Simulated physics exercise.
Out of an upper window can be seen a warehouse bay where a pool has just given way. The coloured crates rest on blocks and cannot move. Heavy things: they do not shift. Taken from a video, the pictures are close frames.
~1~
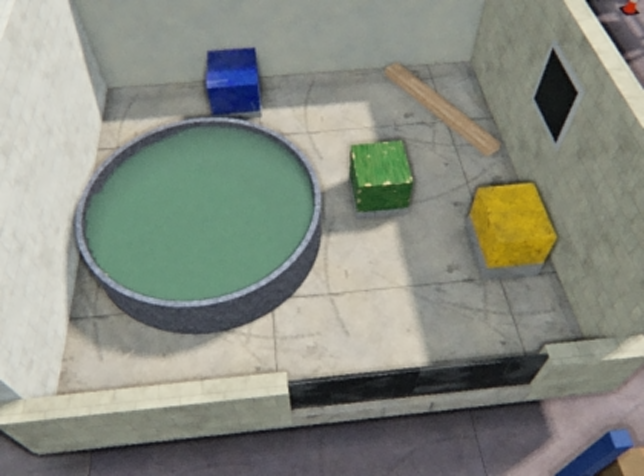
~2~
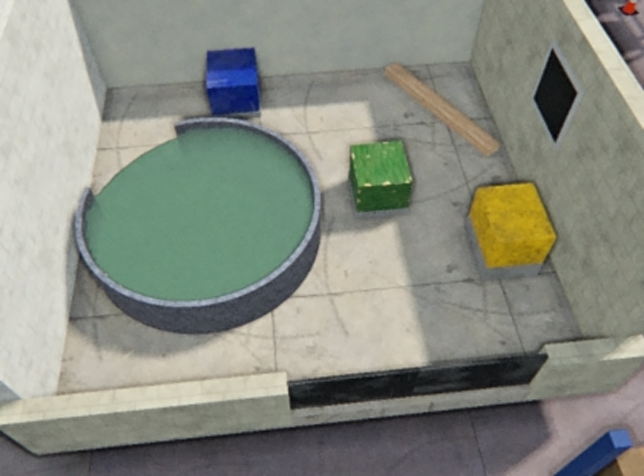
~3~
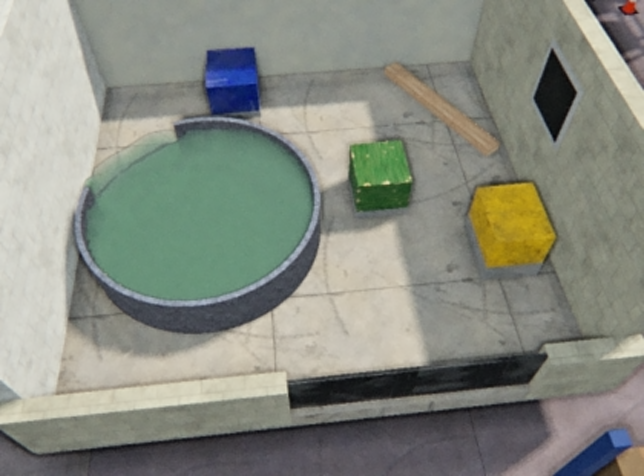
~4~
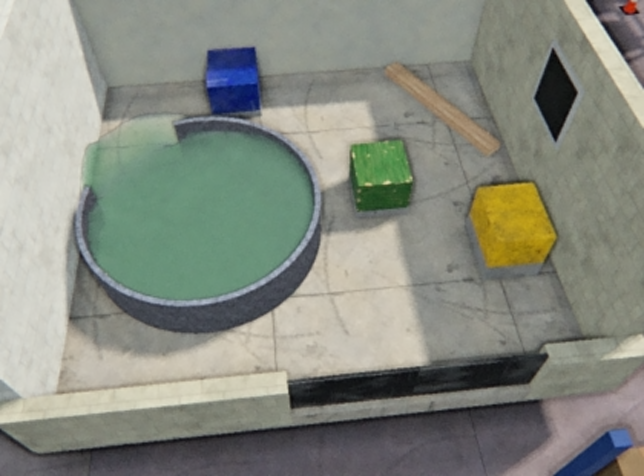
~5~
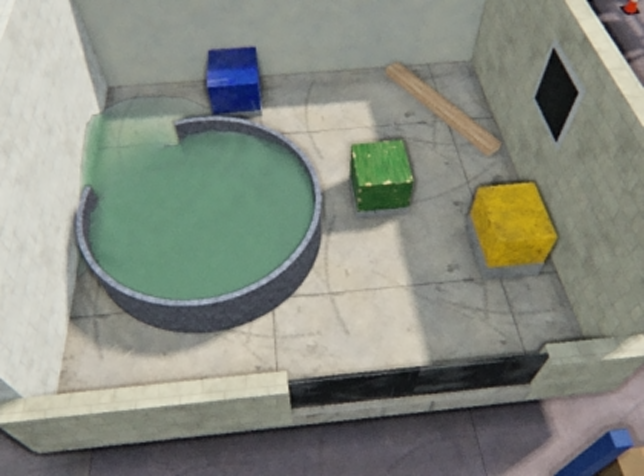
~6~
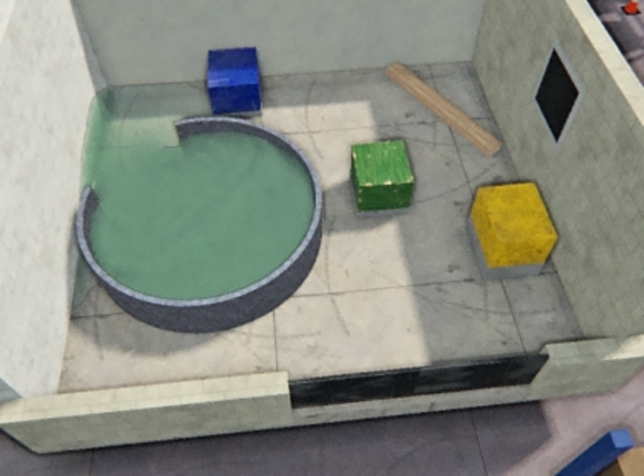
Green water sits still in a round tank, then pours out through a gap that opens in the tank's far left side, spreading over the floor toward the back wall while the blue, green and yellow blocks stay put.
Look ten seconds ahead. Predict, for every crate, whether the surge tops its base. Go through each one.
My prediction: The green crate does not get topped; the blue crate gets topped; the yellow crate does not get topped.
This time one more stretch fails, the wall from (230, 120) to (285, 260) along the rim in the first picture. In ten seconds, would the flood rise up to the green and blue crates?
In short: Green crate gets wet; blue crate is wetted.
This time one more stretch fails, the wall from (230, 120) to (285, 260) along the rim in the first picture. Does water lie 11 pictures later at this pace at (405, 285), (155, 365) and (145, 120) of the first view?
In the order given, the spots are swamped, not soaked and not soaked.
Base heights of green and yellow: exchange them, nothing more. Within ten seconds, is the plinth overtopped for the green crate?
With the swap, the green crate avoids the flood.
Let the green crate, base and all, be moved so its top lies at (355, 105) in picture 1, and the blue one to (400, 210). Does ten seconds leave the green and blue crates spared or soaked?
Outcome - green is flooded, blue is flooded.
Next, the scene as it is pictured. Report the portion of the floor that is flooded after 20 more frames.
Roughly 50 per cent.
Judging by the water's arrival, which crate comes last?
The answer here is the one in yellow.
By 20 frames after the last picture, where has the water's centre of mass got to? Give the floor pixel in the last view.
It is near (189, 185).
A moment on, water covers 15 % of the floor; the green crate not reached, the blue crate water round its plinth, the yellow crate not reached.
Next, water covers 25 % of the floor; the green crate not reached, the blue crate water round its plinth, the yellow crate not reached.
Then, water covers 50 % of the floor; the green crate water round its plinth, the blue crate water round its plinth, the yellow crate not reached.
Later, water covers 90 % of the floor; the green crate water round its plinth, the blue crate water round its plinth, the yellow crate water round its plinth.
In the end, water covers 100 % of the floor; the green crate stayed above the water, the blue crate was topped, the yellow crate stayed above the water.
